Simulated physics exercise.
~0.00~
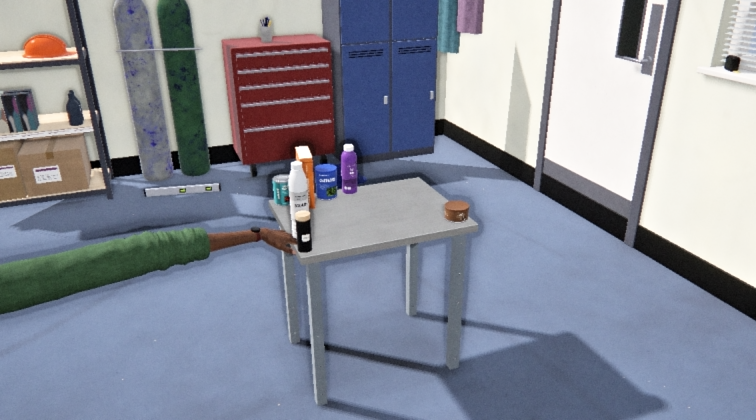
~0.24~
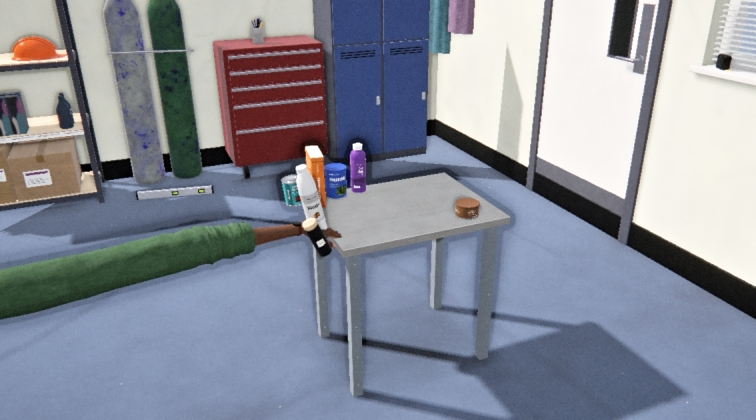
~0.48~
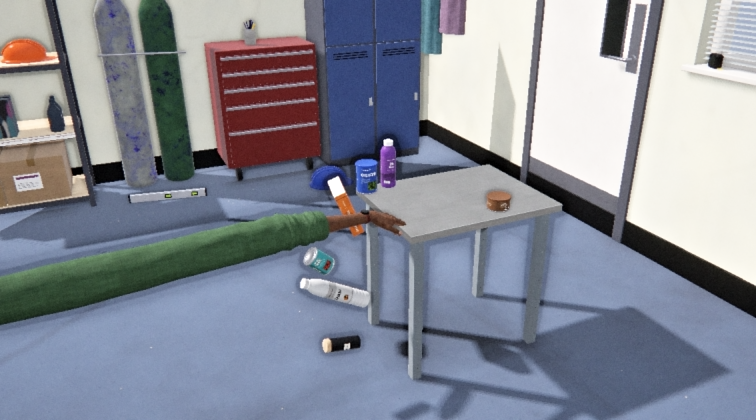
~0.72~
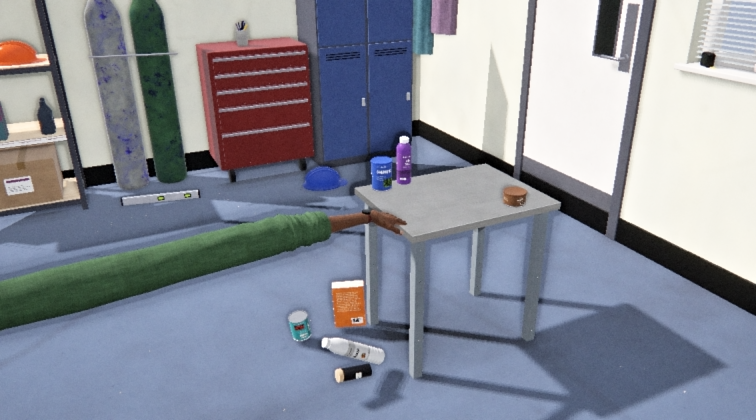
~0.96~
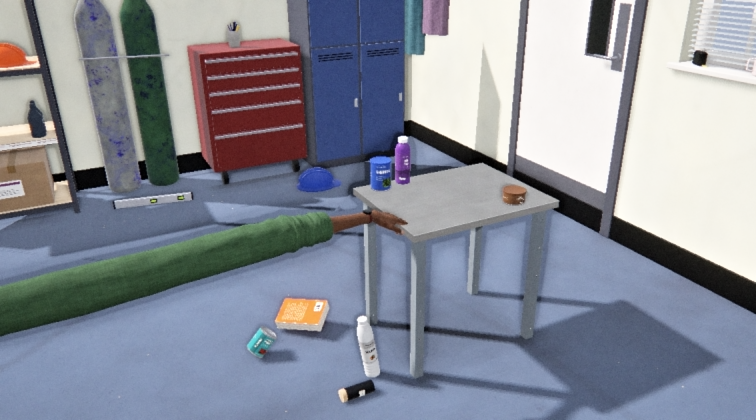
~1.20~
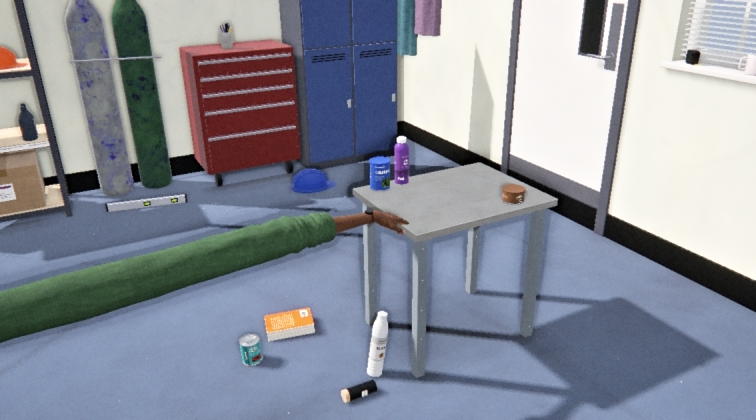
A green-sleeved arm shifts the table right, and four items fall to the floor.
